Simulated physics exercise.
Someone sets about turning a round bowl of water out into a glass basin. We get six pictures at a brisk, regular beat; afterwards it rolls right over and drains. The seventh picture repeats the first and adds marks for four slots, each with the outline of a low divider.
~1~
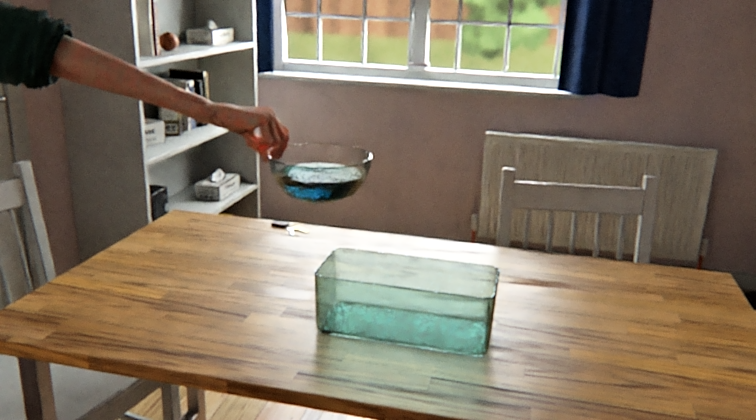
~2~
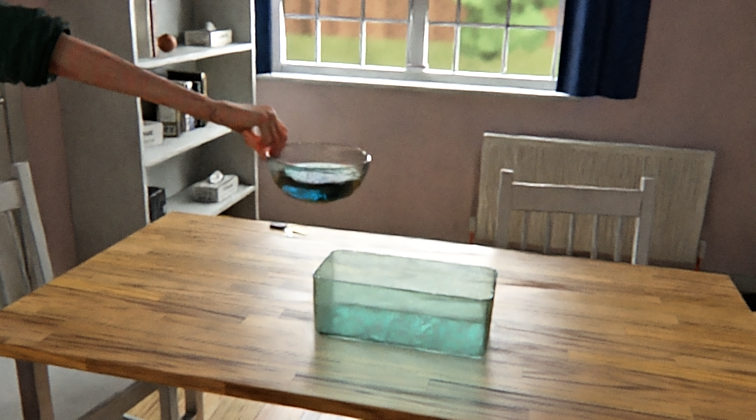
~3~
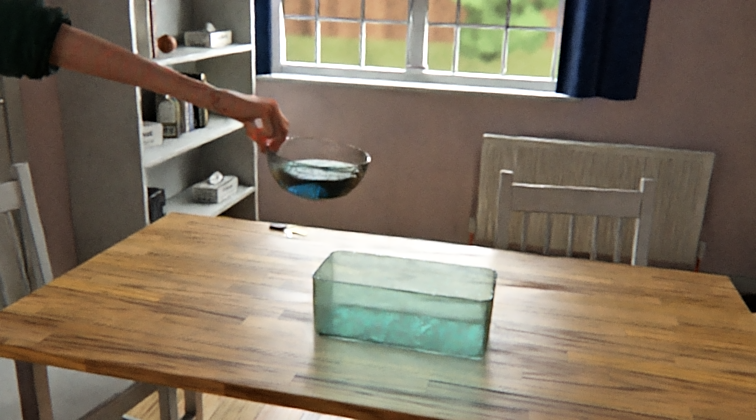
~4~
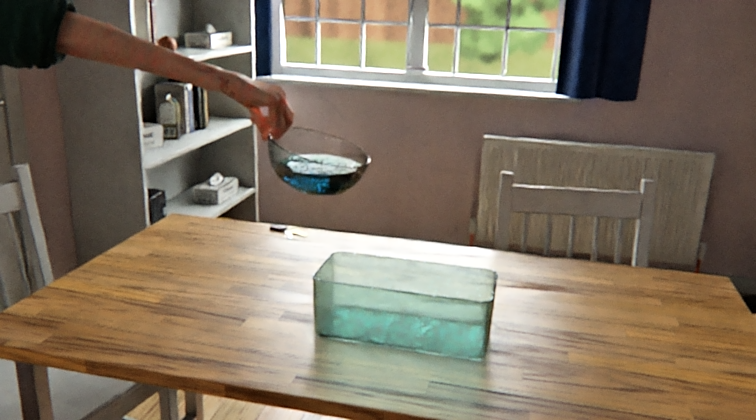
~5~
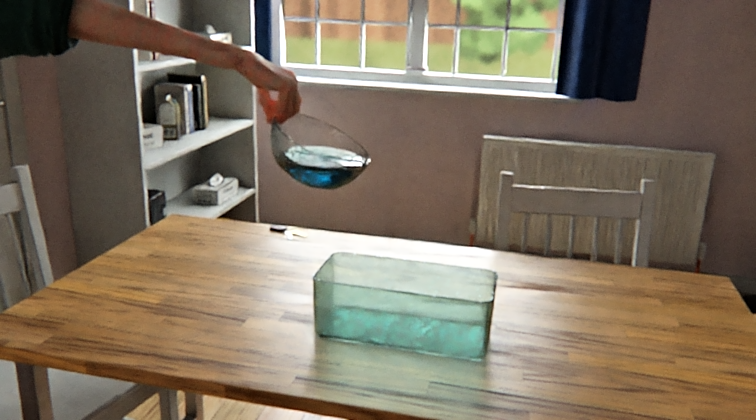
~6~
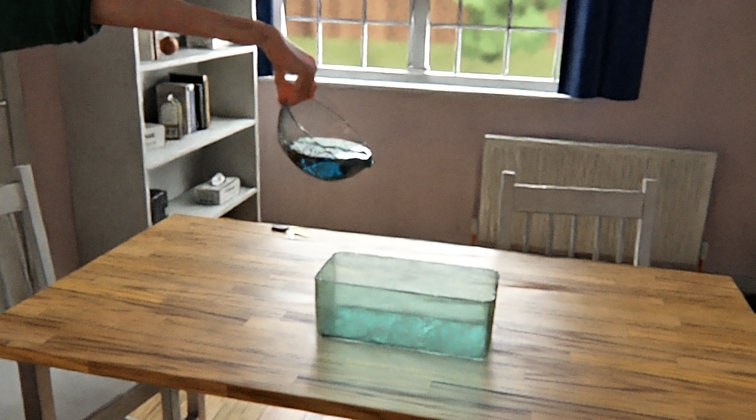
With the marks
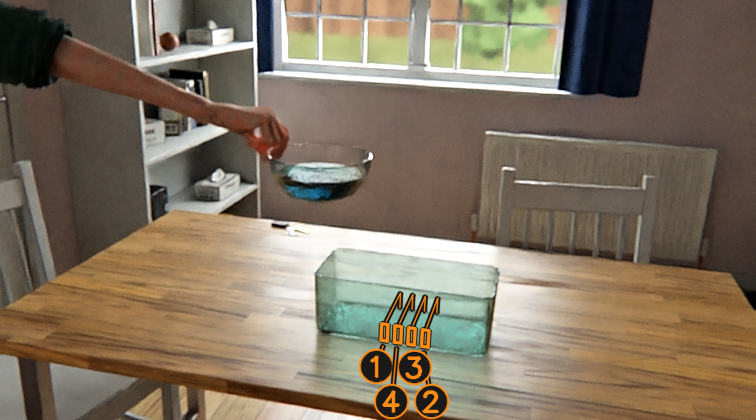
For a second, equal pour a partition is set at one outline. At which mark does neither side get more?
2 beats the others.
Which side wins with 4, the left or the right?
The right side.
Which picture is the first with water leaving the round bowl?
Picture 6.
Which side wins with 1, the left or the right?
The right side.
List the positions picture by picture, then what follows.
In the first frame, upright, lip at (368, 159); basin from (317, 329) to (488, 355); nothing has left yet.
In the second frame, upright, lip at (367, 160); nothing has left yet.
In the third frame, tipped about 7°, lip at (366, 161); nothing has left yet.
In the fourth frame, tipped about 15°, lip at (367, 162); nothing has left yet.
In the fifth frame, tipped about 25°, lip at (367, 163); nothing has left yet.
In the sixth frame, tipped about 37°, lip at (368, 162); water is over the lip, down to (368, 162).
On the marked copy, 1 at (383, 345); 2 at (423, 351); 3 at (410, 349); 4 at (396, 347).
With 1, about 12 % ends left of the wall and 84 % right of it; 4 % is lost outside.
With 2, about 42 % ends left of the wall and 55 % right of it; 3 % is lost outside.
With 3, about 21 % ends left of the wall and 77 % right of it.
With 4, about 15 % ends left of the wall and 81 % right of it; 4 % is lost outside.
